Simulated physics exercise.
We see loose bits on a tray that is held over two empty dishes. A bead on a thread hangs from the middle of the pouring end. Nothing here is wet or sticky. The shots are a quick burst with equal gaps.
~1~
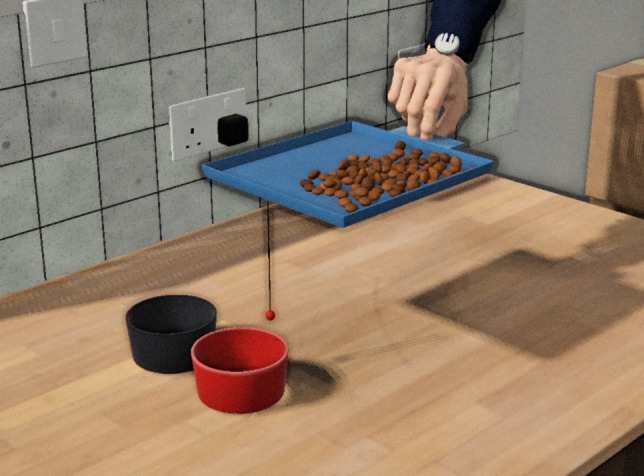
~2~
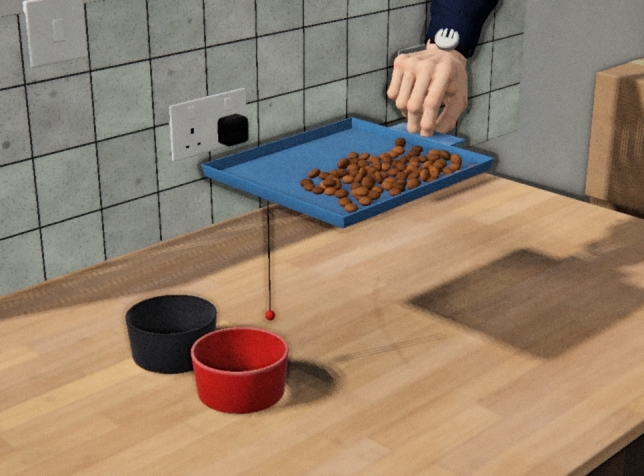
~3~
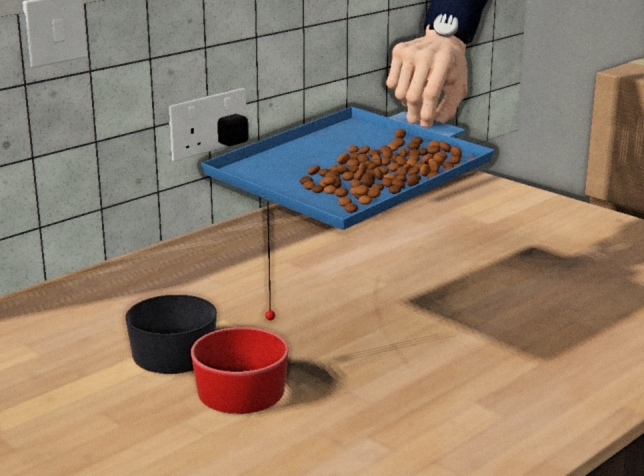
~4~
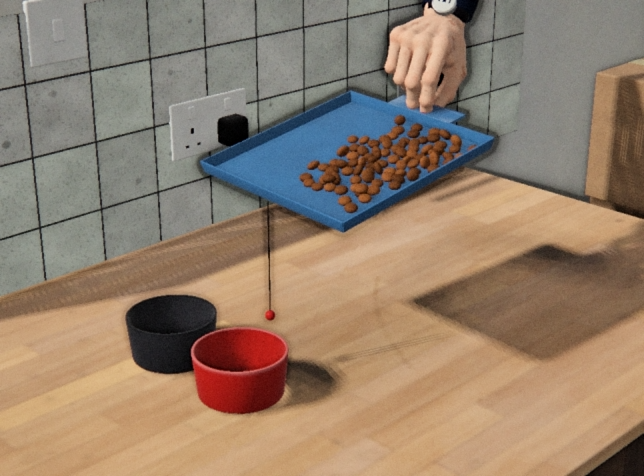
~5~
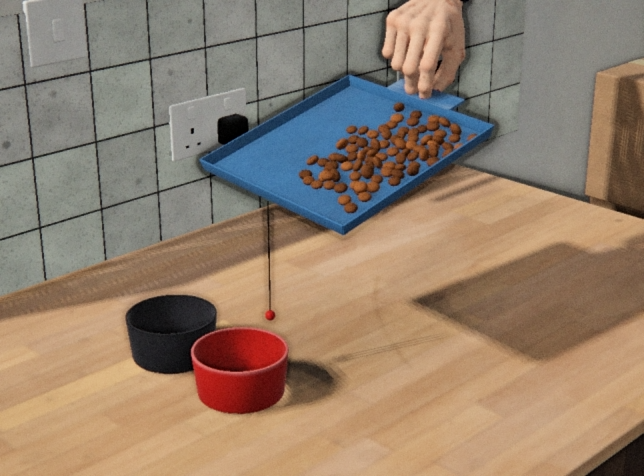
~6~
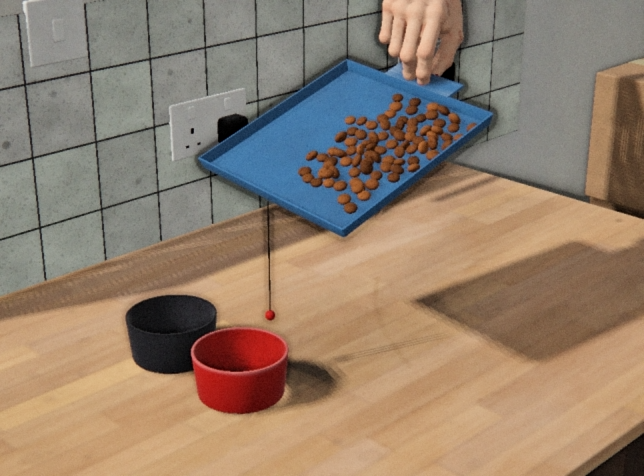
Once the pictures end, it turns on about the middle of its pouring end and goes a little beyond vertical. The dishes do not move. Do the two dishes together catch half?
They take under half between them.
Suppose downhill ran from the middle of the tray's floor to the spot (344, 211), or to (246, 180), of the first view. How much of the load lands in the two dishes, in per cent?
In turn 0 and 40 in a hundred.
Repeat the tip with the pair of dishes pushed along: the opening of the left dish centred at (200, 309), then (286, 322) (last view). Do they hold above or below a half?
The first try: Below a half. The second: Under half.
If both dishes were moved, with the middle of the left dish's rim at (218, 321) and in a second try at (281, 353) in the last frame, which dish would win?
First right, then the dish on the left.
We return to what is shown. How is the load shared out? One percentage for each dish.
Left dish: 0 %, right dish: 20 %.
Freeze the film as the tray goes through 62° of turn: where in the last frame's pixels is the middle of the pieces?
Close to (330, 202).
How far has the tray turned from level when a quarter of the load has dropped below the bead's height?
At some 75 degrees.
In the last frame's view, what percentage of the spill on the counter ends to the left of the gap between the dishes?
Near 10 %.
Just after the last frame, tray tipped steeply; almost all on the tray; just a few outside both; about a tenth in the air.
A moment on, tray tipped right over; roughly a quarter on the tray; about a tenth in the right dish; roughly half outside both; about a tenth in the air.
Further on, tray tipped past a quarter turn; roughly a quarter in the right dish; the larger part outside both.
When it is over, tray tipped past a quarter turn; roughly a quarter in the right dish; not one in the left dish; the larger part outside both.
